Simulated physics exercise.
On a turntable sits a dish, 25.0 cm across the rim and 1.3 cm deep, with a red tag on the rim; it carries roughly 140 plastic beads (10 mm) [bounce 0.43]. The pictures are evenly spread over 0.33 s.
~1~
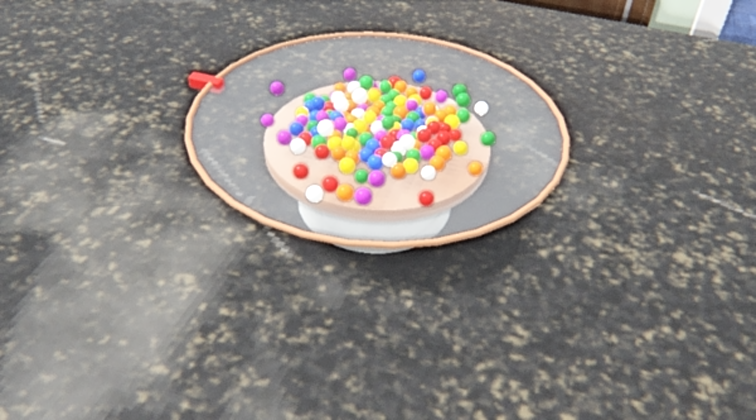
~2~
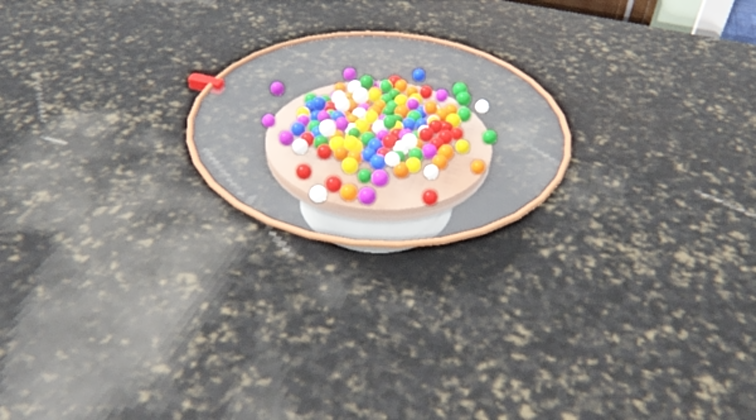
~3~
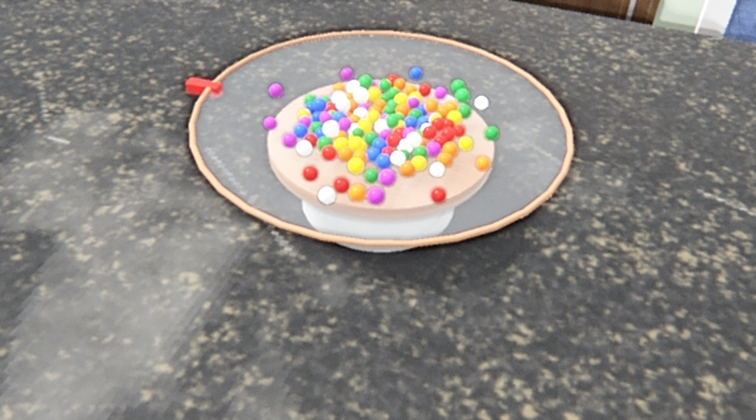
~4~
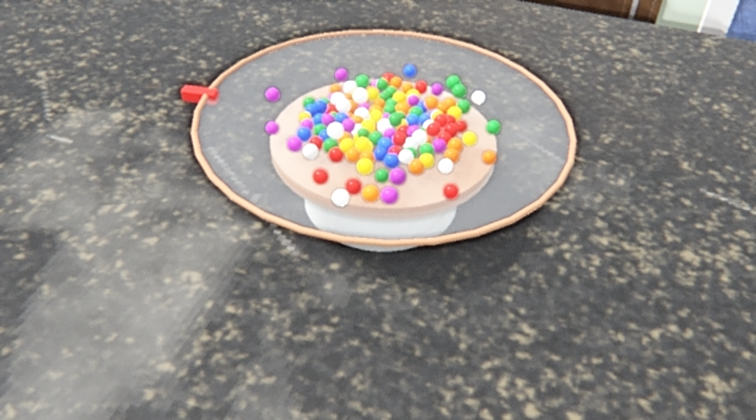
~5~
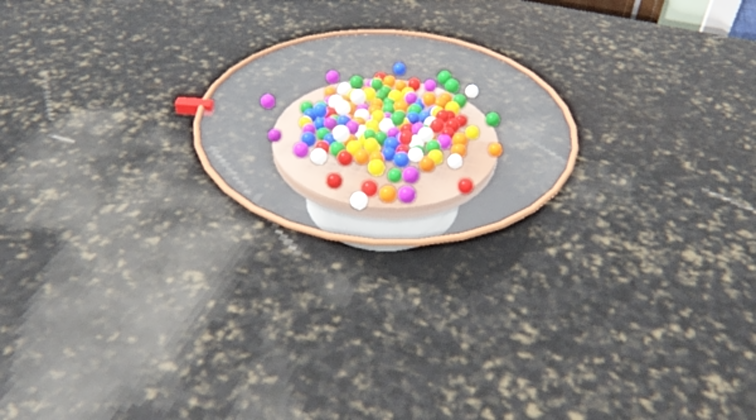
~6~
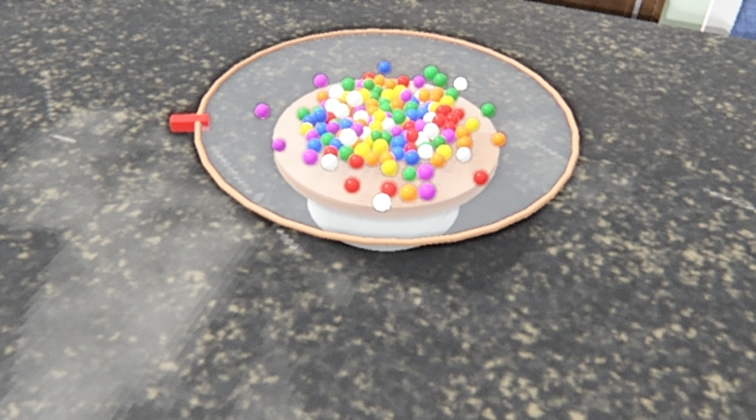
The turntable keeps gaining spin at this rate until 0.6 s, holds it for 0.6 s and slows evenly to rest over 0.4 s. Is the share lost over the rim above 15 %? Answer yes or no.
Share that leaves it, set against 15 %: No.
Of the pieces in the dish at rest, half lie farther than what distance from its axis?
Some 4.0 cm.
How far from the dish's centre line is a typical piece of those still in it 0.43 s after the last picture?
About 4.0 cm.
Then, 0.43 s after the last picture, dish 100 %; middle of the pieces not yet landed near (387, 123).
Then, 0.78 s after the last picture, dish 100 %; middle of the pieces not yet landed near (386, 123).
Then, 1.11 s after the last picture, dish 100 %; middle of the pieces not yet landed near (387, 124).
Then, 1.42 s after the last picture, dish 100 %; middle of the pieces not yet landed near (388, 124).
In the end, dish 100 %.
